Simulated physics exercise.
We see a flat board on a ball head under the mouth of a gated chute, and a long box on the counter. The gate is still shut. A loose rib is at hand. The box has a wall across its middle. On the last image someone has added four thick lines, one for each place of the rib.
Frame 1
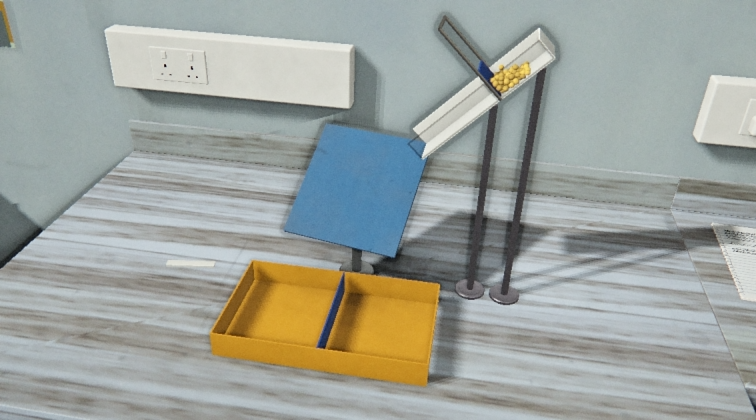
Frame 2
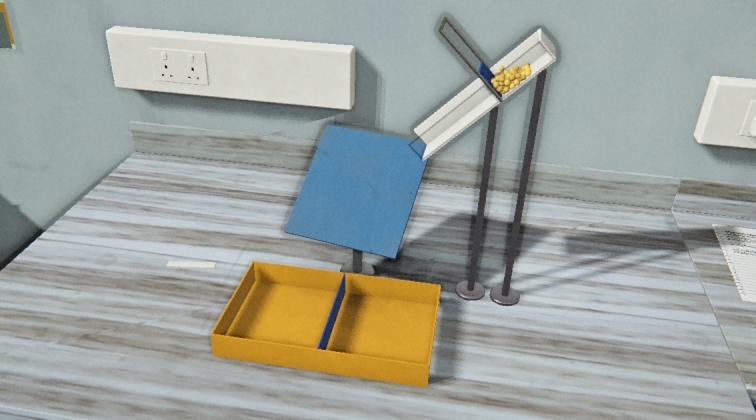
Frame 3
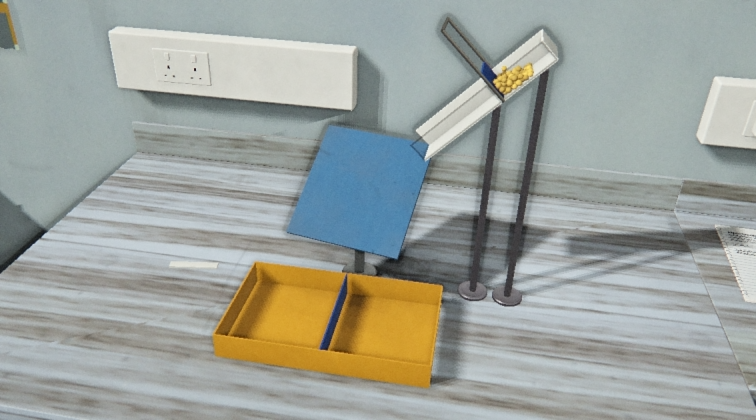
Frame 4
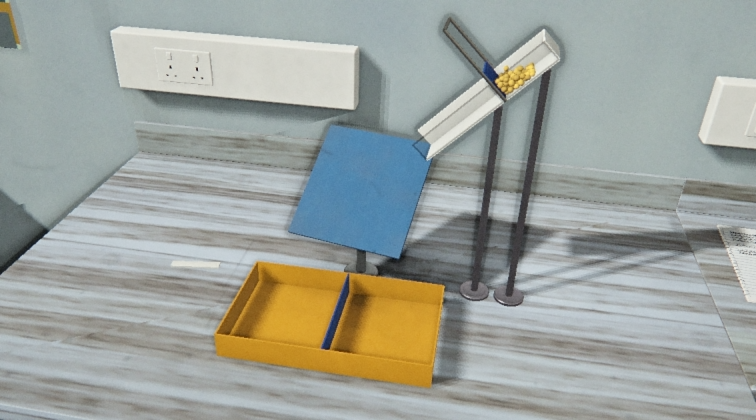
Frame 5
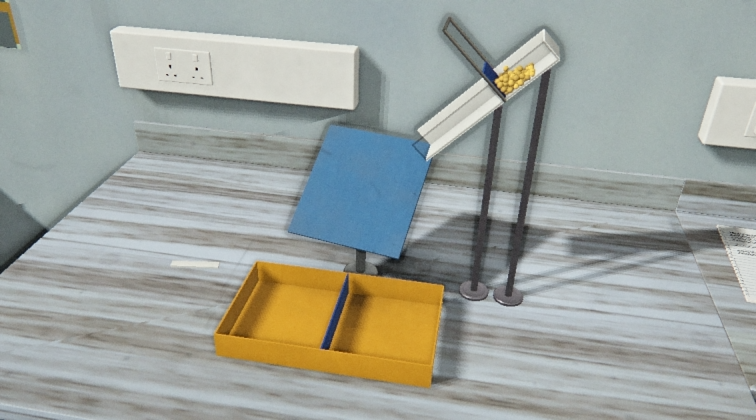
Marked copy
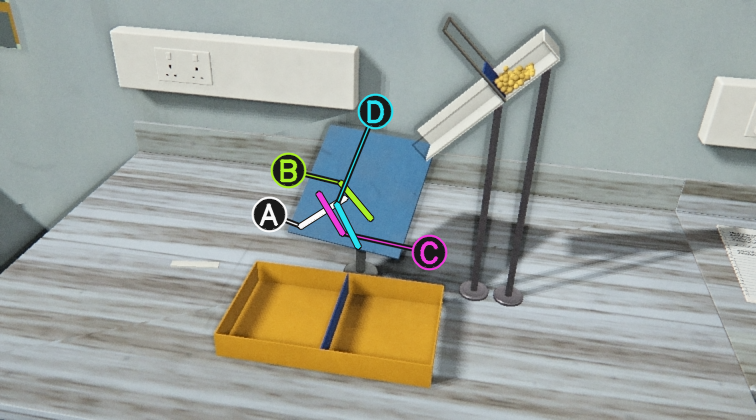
Nothing moves apart from a very slight shift of the camera, which looks down from in front at a grey, wood-streaked counter against a pale blue-green wall with white sockets. A sloping pale chute on two dark stands holds small yellow balls behind a shut gate at upper right, above a tilted blue board and a yellow-orange box with a blue divider. The balls, gate, board and box all stay still throughout.
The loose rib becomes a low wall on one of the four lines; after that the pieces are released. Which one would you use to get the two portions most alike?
C is best.
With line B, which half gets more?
Right.
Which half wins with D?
The right half.
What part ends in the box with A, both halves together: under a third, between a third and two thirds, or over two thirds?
Over two thirds.
On the marked copy, line A from (344, 198) to (300, 226); line B from (341, 183) to (370, 218); line C from (319, 194) to (342, 233); line D from (336, 204) to (358, 246).
For line A, of what is caught, the bulk in the left half, a small share in the right.
For line B, of what is caught, close to a quarter in the left half, close to two thirds in the right.
For line C, of what is caught, close to half in the left half, close to half in the right.
For line D, of what is caught, a small share in the left half, the bulk in the right.
